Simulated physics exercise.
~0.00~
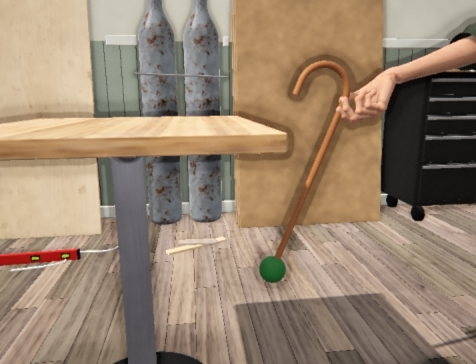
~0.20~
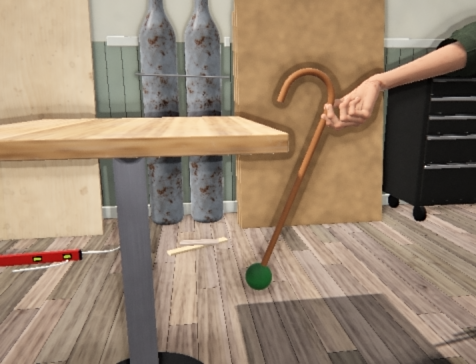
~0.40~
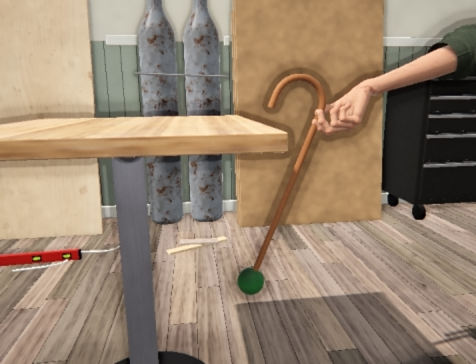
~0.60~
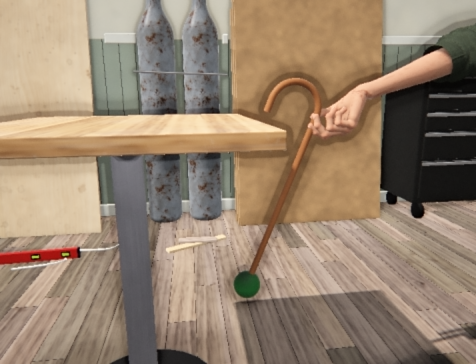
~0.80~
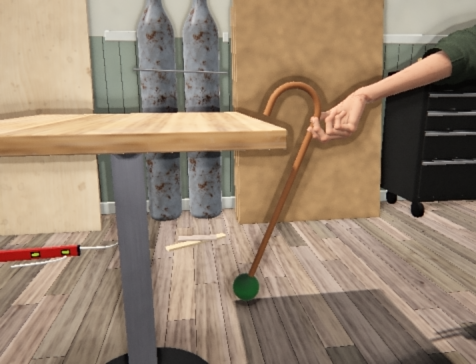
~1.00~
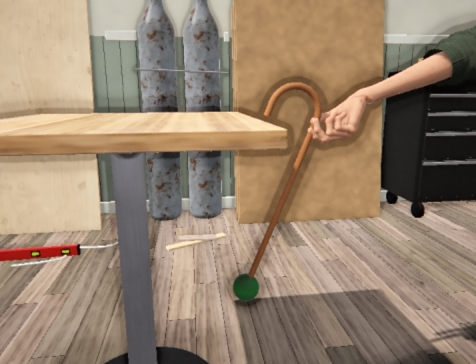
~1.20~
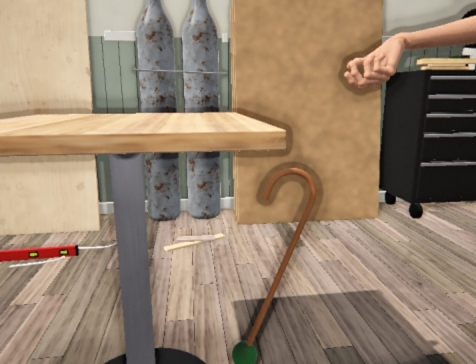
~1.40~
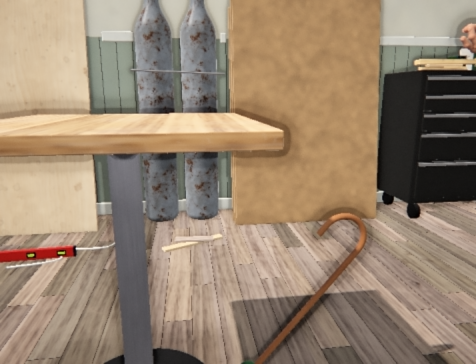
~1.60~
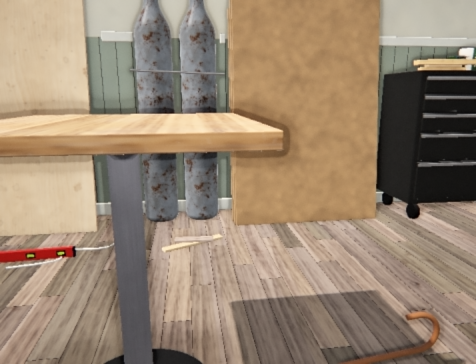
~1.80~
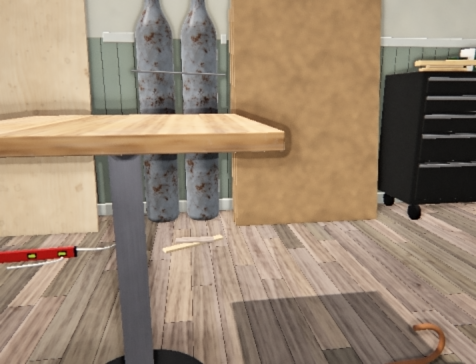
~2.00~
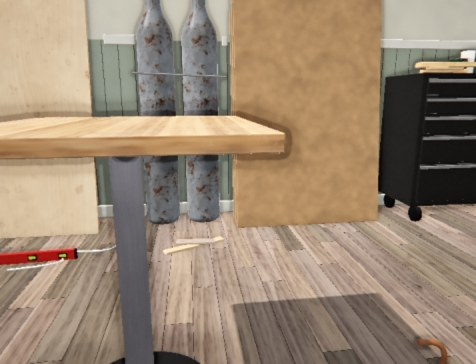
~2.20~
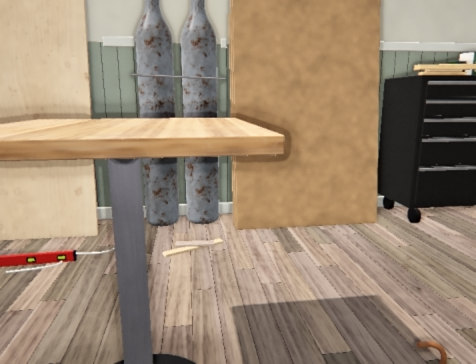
At first, a hand reaching in from the right holds a long brown stick with a hooked top and a round green end beside a small wooden table. The hand moves it left and slightly down, bringing the hook up to the table's right end, and holds it there for a moment. Then the fingers open and the hand draws back to the right. The edge does not keep the hooked piece, which drops at once and tips over to the right. It slides along the floor toward the lower right, where only part of its curved hook remains in view, lying still.
